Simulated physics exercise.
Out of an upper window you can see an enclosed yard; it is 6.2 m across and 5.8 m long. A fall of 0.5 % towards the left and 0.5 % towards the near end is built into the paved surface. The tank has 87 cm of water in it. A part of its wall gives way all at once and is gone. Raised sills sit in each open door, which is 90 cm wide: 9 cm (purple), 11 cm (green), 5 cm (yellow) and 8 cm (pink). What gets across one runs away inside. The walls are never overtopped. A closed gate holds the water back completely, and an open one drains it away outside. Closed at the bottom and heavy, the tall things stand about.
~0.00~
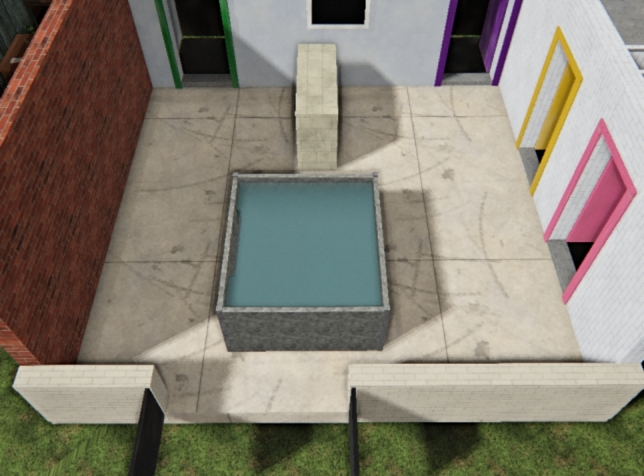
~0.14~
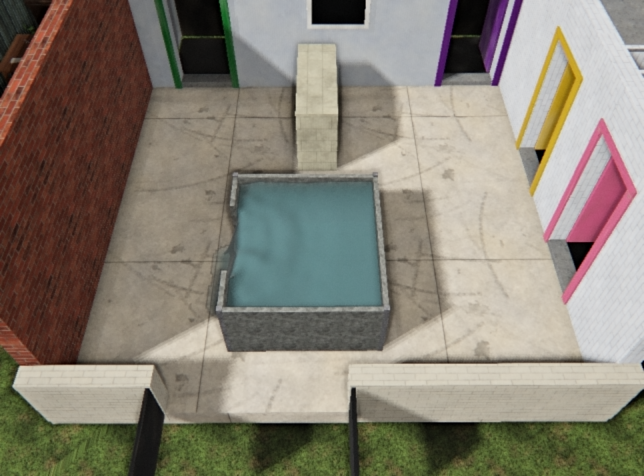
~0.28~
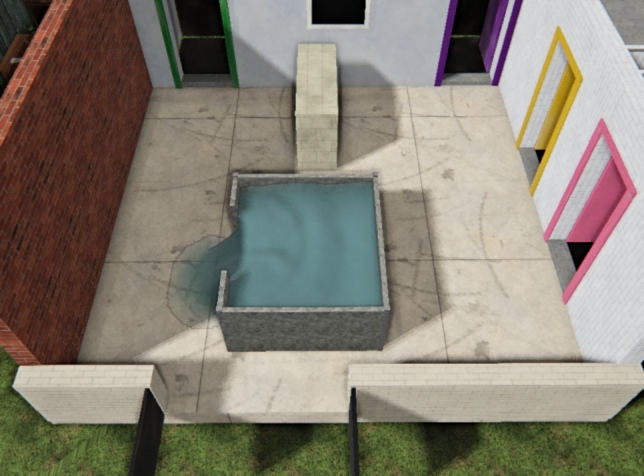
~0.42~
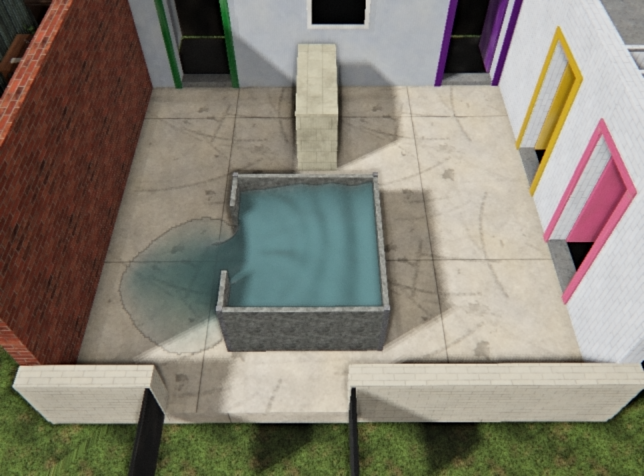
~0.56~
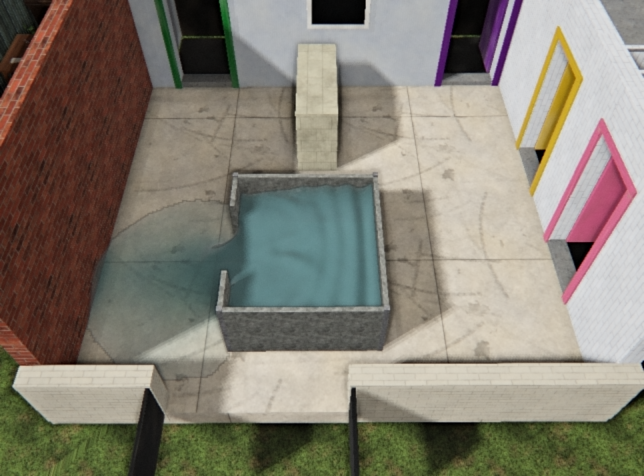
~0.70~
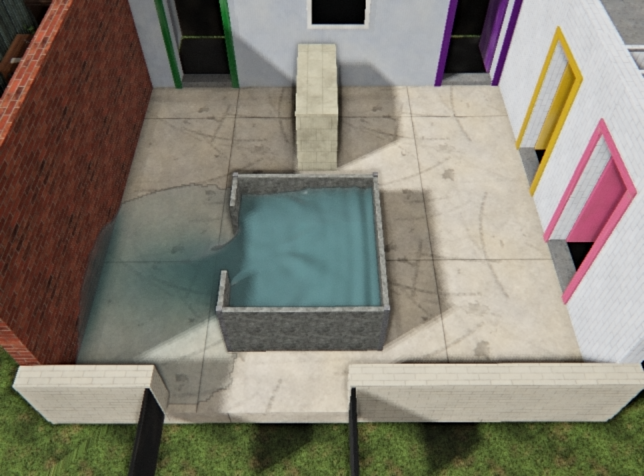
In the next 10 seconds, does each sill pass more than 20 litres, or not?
One by one: The purple door lets in a smaller amount than the limit, the green door lets in a larger amount than the limit, the yellow door lets in a smaller amount than the limit, the pink door lets in a smaller amount than the limit.
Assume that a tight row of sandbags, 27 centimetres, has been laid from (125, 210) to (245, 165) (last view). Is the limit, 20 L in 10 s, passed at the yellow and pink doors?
Yellow exceeded, pink within the limit.
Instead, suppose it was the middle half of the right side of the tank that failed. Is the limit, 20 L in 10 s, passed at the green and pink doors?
Result against the limit at green: Limit held; result at pink: Limit broken.
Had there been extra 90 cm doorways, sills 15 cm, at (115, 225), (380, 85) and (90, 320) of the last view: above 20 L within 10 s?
More, less, more.
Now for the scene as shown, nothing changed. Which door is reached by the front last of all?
Result: Yellow door.
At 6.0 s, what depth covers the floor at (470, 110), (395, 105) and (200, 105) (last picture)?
Around 2 cm, 4 cm and 17 cm.
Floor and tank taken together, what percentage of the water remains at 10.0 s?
Some 80 out of every hundred parts.
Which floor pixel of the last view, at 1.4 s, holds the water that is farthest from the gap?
That would be close to (147, 113).
After 1.4 s water covers 20 % of the floor and is deepest (65 cm) near (69, 393); purple door not reached, green door not reached, yellow door not reached, pink door not reached.
After 2.2 s water covers 30 % of the floor and is deepest (47 cm) near (69, 393); purple door not reached, green door 22 cm at the sill, 4 L in, yellow door not reached, pink door not reached.
After 3.5 s water covers 50 % of the floor and is deepest (34 cm) near (111, 290); purple door not reached, green door 22 cm at the sill, 76 L in, yellow door not reached, pink door not reached.
After 6.0 s water covers 80 % of the floor and is deepest (21 cm) near (101, 279); purple door 4 cm at the sill, 0 L in, green door 18 cm at the sill, 157 L in, yellow door 5 cm at the sill, 0 L in, pink door 4 cm at the sill, 0 L in.
After 10.0 s water covers 95 % of the floor and is deepest (15 cm) near (69, 393); purple door 5 cm at the sill, 1 L in, green door 11 cm at the sill, 190 L in, yellow door 4 cm at the sill, 6 L in, pink door 7 cm at the sill, 0 L in.
